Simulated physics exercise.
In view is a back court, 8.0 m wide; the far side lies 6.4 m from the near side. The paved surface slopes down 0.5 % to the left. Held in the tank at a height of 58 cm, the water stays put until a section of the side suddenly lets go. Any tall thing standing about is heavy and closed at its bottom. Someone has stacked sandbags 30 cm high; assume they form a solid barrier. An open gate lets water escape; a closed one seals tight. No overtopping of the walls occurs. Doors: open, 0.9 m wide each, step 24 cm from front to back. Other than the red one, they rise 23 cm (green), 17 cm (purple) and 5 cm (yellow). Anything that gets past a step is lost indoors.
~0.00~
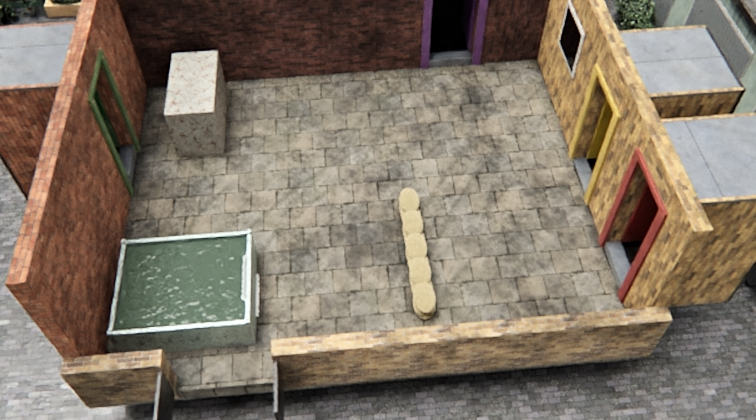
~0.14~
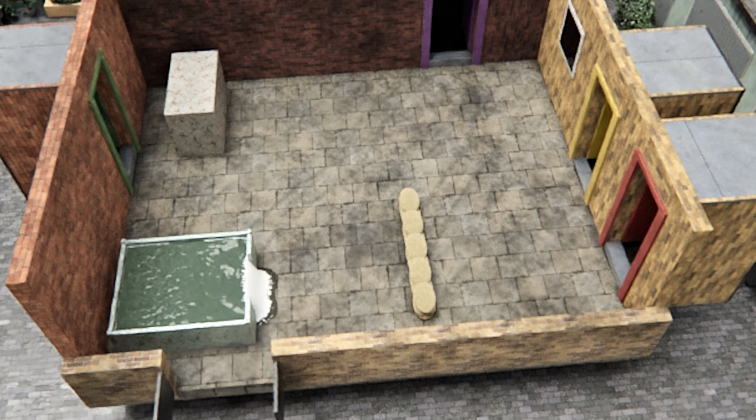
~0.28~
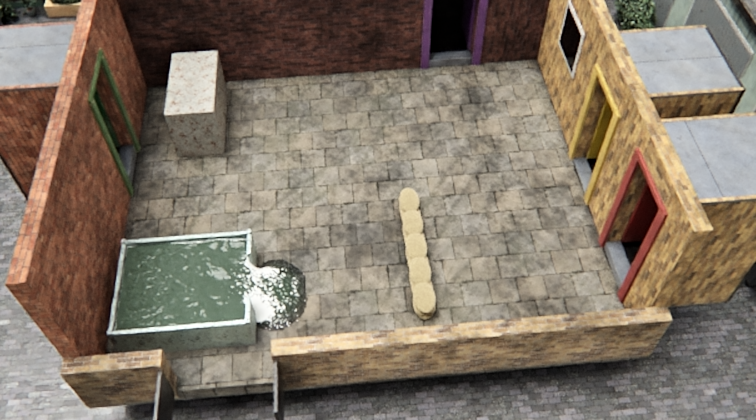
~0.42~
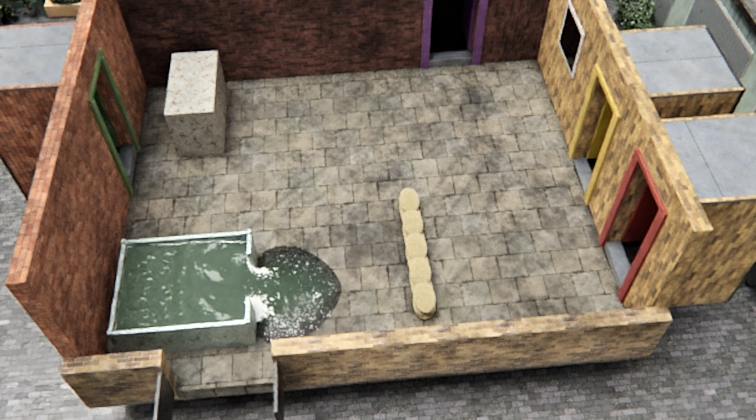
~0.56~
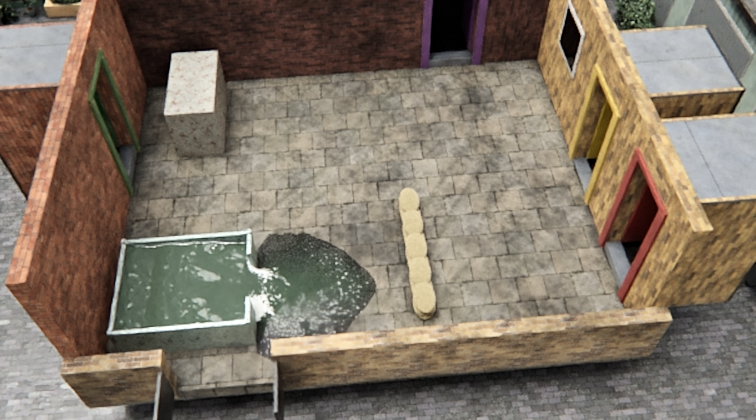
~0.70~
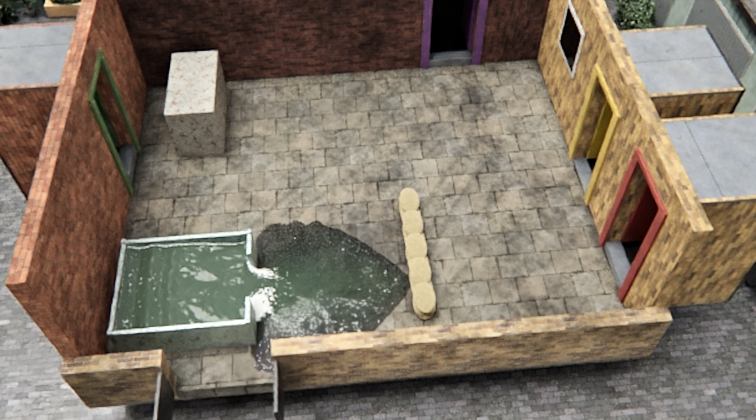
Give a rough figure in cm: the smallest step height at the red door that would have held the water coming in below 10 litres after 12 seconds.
6.5 cm.
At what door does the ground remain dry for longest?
Green, last of all.
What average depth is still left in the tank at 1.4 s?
It averages close to 41 centimetres.
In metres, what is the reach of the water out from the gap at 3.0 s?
Around 5.8 m out.
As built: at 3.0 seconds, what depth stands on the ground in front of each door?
Door by door in centimetres - green 0, purple 0, yellow 0, red 3.
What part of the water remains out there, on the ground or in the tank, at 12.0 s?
Around 98 percent is still there.
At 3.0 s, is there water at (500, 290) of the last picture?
At that moment it's submerged.
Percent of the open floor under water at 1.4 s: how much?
I'd estimate about 15 percent.
After 1.4 s water covers 15 % of the floor, deepest (31 cm) near (263, 295); it has not reached the red door.
After 3.0 s water covers 35 % of the floor, deepest (19 cm) near (263, 295); 3 cm at the red door, 0 litres in over its 17 cm step.
After 12.0 s water covers 95 % of the floor, deepest (6 cm) near (328, 96); 3 cm at the red door, 0 litres in over its 17 cm step.
At the red door as built, the water arrived by 3.0 s and peaked near 12 cm at 3.4 s.
Run again over the same 12 s with other heights there, 15 litres in over 6 cm, 3 litres over 8.5 cm. The limit of 10 litres is kept from about 6.5 cm up.
